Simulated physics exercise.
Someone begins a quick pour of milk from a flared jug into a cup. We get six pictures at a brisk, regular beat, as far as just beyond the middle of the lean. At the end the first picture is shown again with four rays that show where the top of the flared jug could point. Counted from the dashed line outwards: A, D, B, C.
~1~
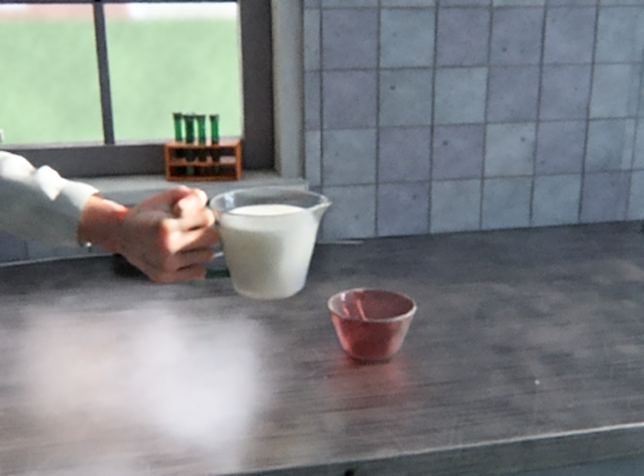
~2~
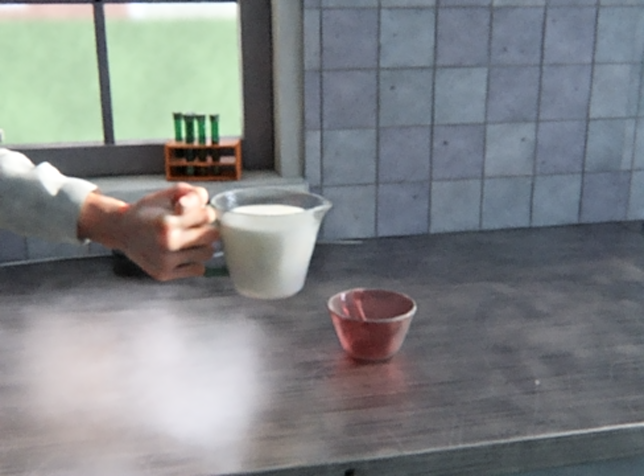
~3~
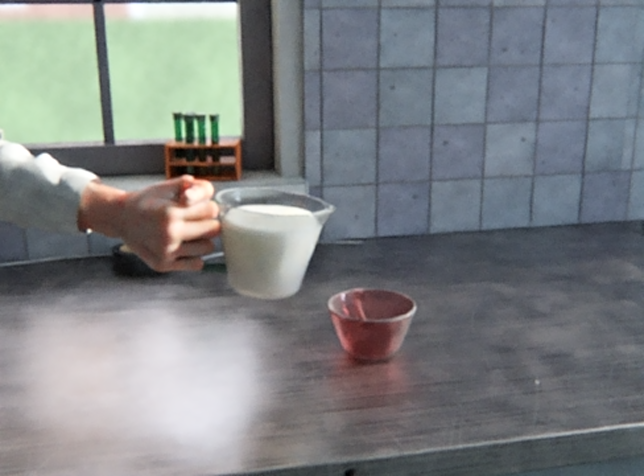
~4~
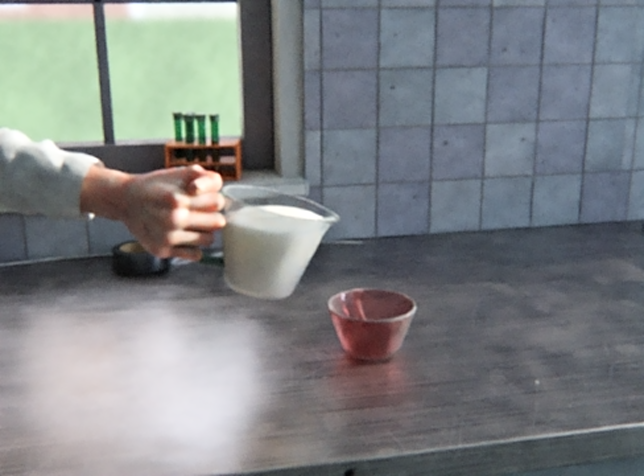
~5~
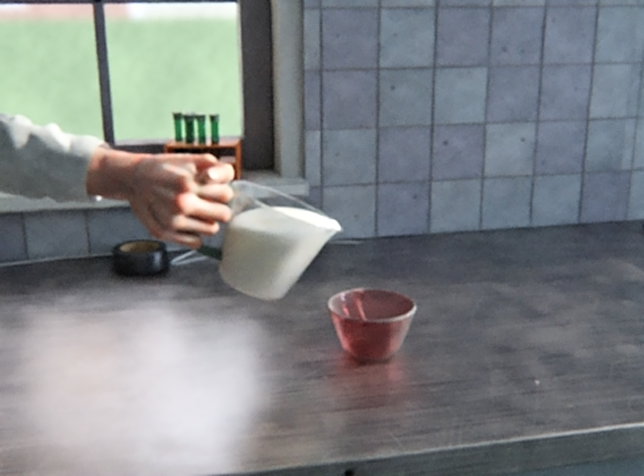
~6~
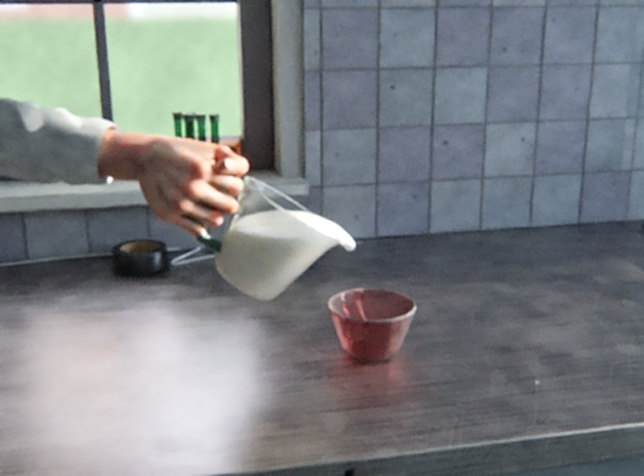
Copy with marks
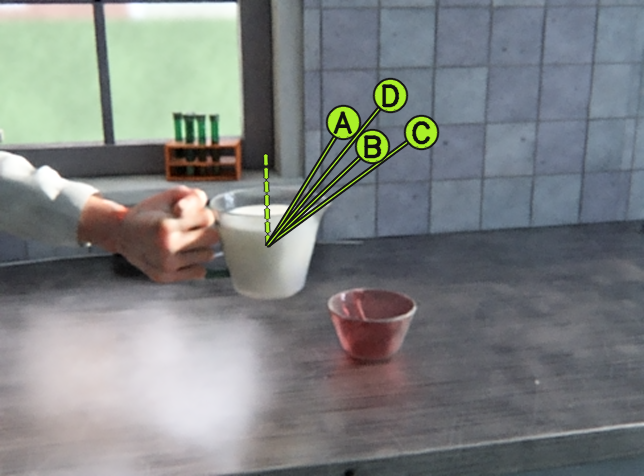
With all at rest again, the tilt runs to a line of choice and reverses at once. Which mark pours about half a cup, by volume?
D beats the others.
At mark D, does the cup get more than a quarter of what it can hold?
Yes, clearly.
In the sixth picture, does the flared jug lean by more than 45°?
No.
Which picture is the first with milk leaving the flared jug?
Picture 6.
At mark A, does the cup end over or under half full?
Under half.
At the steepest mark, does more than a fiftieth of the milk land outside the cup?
Yes, it does.
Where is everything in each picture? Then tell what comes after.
Upright, lip at (330, 200); rim of the cup round (371, 304); nothing has left yet, in the first frame.
Upright, lip at (331, 202); nothing has left yet, in the second frame.
Tipped about 7°, lip at (334, 208); nothing has left yet, in the third frame.
Tipped about 15°, lip at (338, 217); nothing has left yet, in the fourth frame.
Tipped about 24°, lip at (341, 228); nothing has left yet, in the fifth frame.
Tipped about 34°, lip at (342, 241); milk is over the lip, down to (346, 246), in the sixth frame.
On the marked copy, A at (335, 137); B at (359, 157); C at (407, 141); D at (379, 108).
If A is chosen, the cup ends with about 30 % of what it can hold.
If B is chosen, the cup ends with about 70 % of what it can hold; 5 % of the milk is spilt.
If C is chosen, the cup ends with about 77 % of what it can hold; 13 % of the milk is spilt.
If D is chosen, the cup ends with about 52 % of what it can hold.
